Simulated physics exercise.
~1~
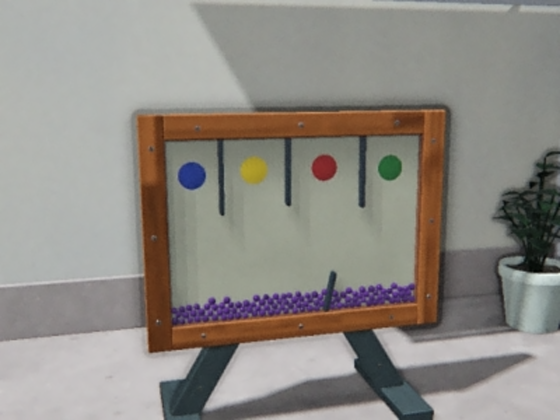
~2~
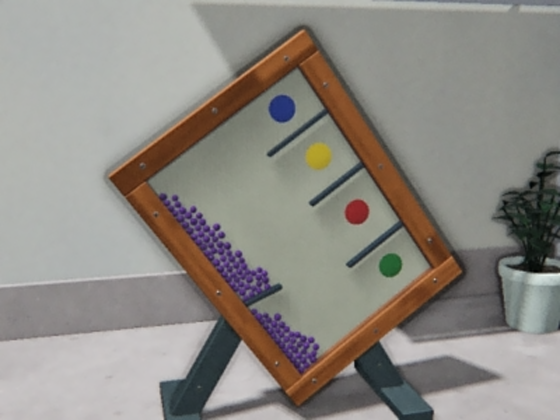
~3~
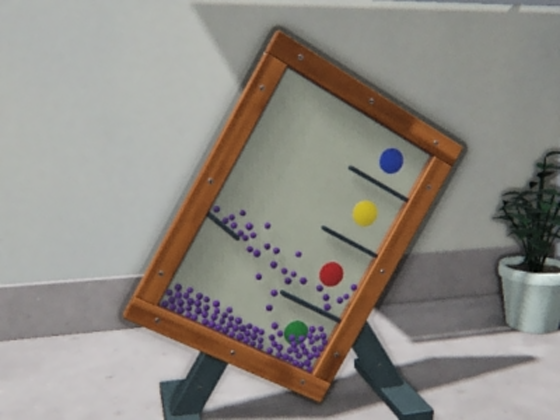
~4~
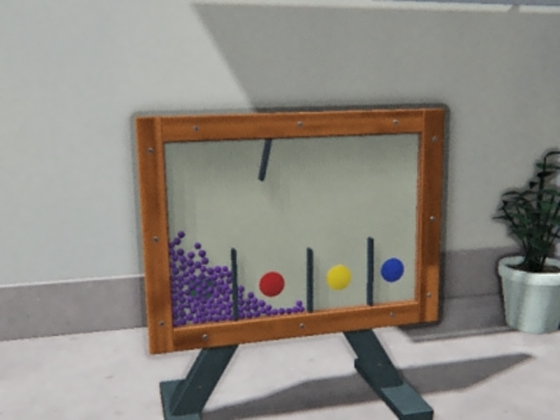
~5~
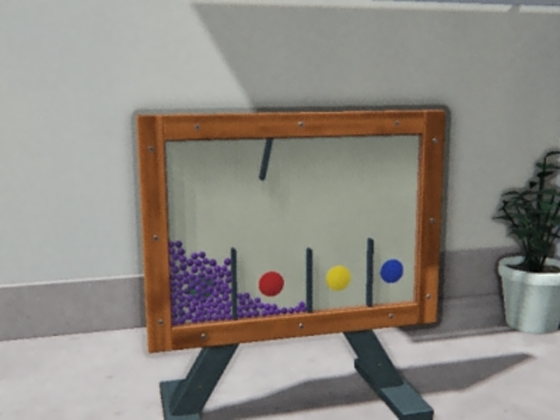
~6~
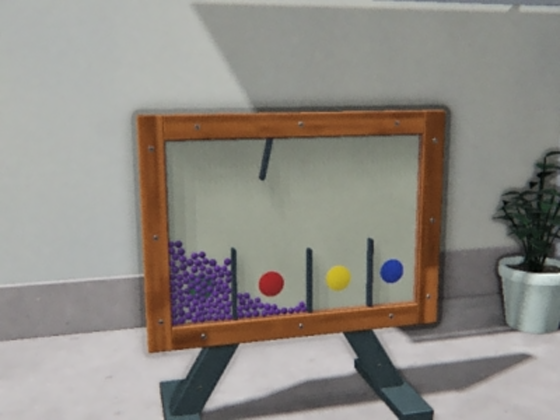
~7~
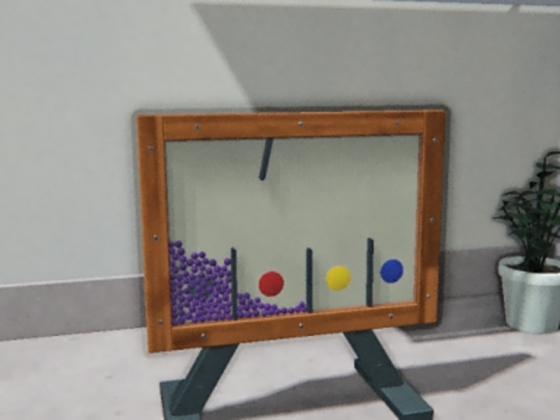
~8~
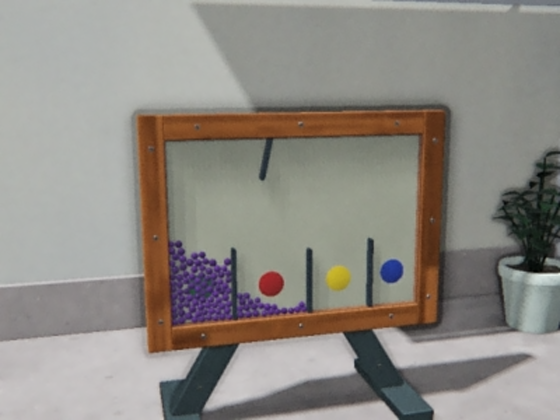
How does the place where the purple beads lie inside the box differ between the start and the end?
At the start the beads are spread in a shallow layer across the whole bottom of the box. At the end they are gathered towards the left, heaped highest in the far left pocket with a smaller amount in the red pocket beside it.
